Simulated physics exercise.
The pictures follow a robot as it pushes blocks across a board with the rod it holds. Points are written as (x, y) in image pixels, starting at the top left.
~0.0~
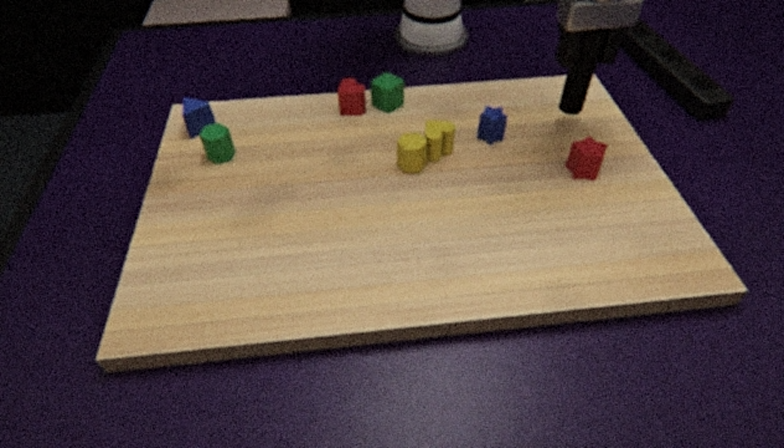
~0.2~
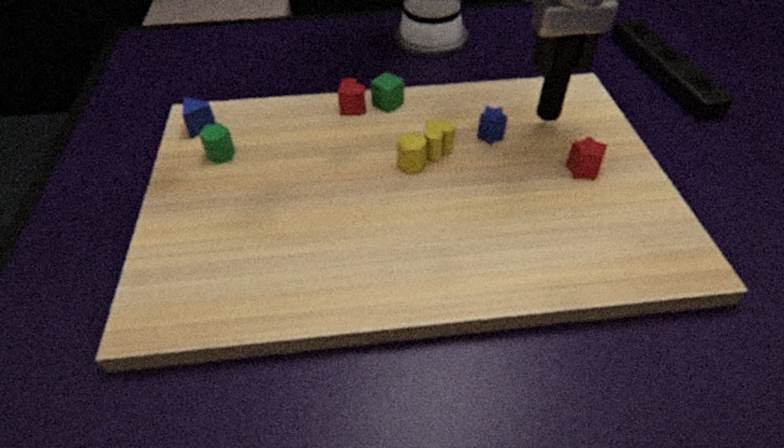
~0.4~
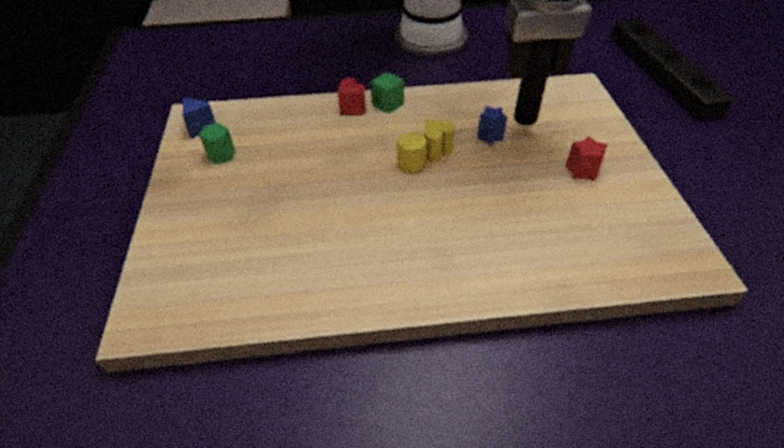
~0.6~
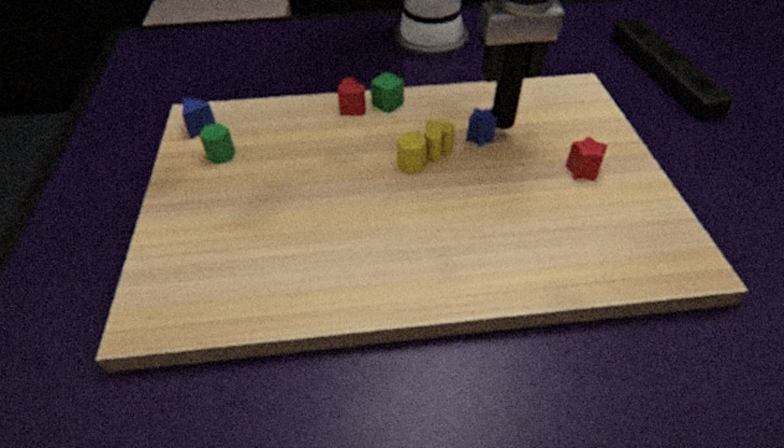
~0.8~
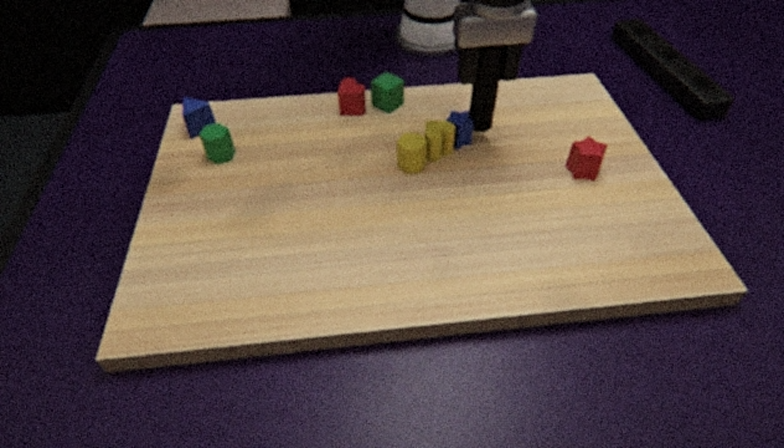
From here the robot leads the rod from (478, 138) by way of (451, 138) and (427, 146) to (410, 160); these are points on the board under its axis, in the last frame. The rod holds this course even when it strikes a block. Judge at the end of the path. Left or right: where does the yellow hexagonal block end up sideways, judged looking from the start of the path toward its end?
To the left.
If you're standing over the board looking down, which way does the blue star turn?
Viewed from overhead, the blue star winds up turned clockwise.
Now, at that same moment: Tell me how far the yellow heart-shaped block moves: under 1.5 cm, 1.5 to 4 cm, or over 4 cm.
Moves over 4 cm.
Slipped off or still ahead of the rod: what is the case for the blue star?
The block lies off to the side or behind.
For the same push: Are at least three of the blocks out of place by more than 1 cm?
Yes, that is what happens.
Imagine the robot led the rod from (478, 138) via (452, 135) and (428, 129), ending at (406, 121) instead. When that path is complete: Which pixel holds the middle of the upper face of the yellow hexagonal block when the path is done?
I'd expect the centre of its top face to be at (399, 148).
The first path, step by step. One third of the way, rod (451, 127); yellow hexagonal block (396, 148); yellow heart-shaped block (415, 134), turned 30° anticlockwise; blue star (430, 118).
Two thirds of the way, rod (427, 135); yellow hexagonal block (381, 160), turned 15° clockwise; yellow heart-shaped block (395, 143), turned 60° anticlockwise; blue star (405, 124).
At the end, rod (411, 148); yellow hexagonal block (381, 161), turned 15° clockwise; yellow heart-shaped block (390, 144), turned 85° anticlockwise; blue star (392, 126), turned 50° clockwise.
